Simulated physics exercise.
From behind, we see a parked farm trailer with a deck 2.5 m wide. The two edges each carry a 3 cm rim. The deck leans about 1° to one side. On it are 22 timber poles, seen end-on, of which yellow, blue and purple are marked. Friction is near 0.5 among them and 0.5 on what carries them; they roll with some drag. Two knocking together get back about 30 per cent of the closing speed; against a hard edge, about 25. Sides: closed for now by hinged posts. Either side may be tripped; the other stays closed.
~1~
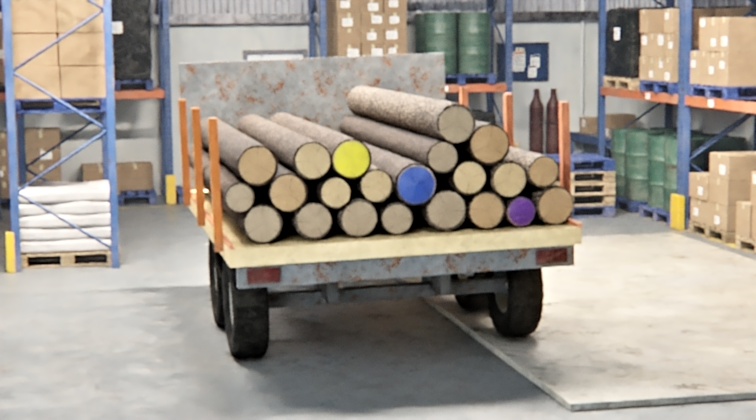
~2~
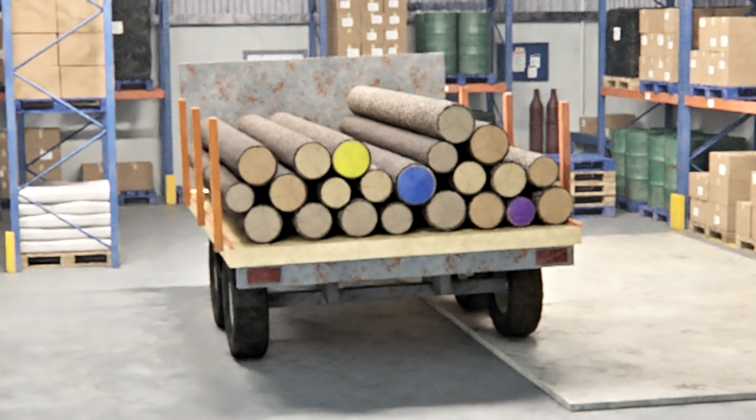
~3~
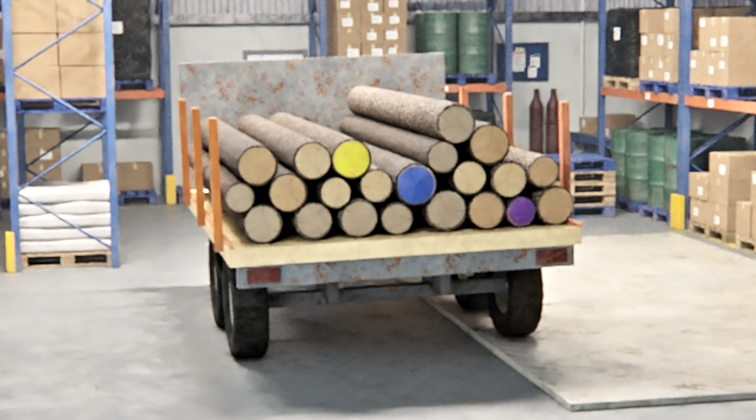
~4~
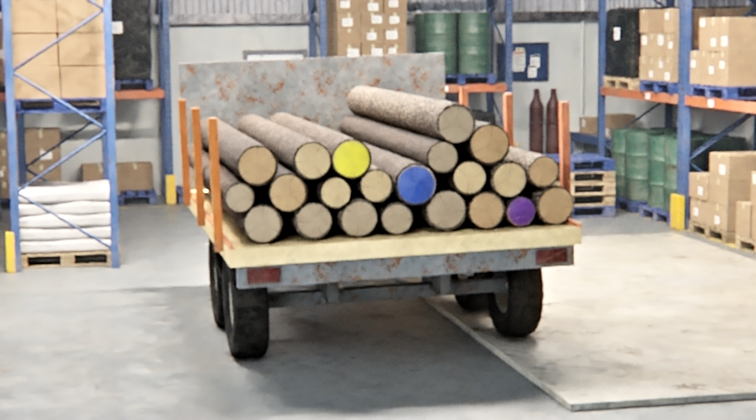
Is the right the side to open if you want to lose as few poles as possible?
Yes.
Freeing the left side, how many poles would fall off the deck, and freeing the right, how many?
Left side 6, right side 0.
If it is the left, after 1.5 s, yellow is up on others, 80 cm from the left edge, rolling left; blue is up on others, 115 cm from the right edge; purple is on the deck, 40 cm from the right edge; 3 off so far.
If it is the left, in the end, yellow is on the deck, 35 cm from the left edge; blue is up on others, 110 cm from the left edge; purple is on the deck, 40 cm from the right edge; 6 off so far.
If it is the right, after 0.6 s, yellow is up on others, 90 cm from the left edge; blue is up on others, 115 cm from the right edge; purple is on the deck, 40 cm from the right edge; 0 off so far.
If it is the right, in the end, yellow is up on others, 90 cm from the left edge; blue is up on others, 115 cm from the right edge; purple is on the deck, 40 cm from the right edge; 0 off so far.
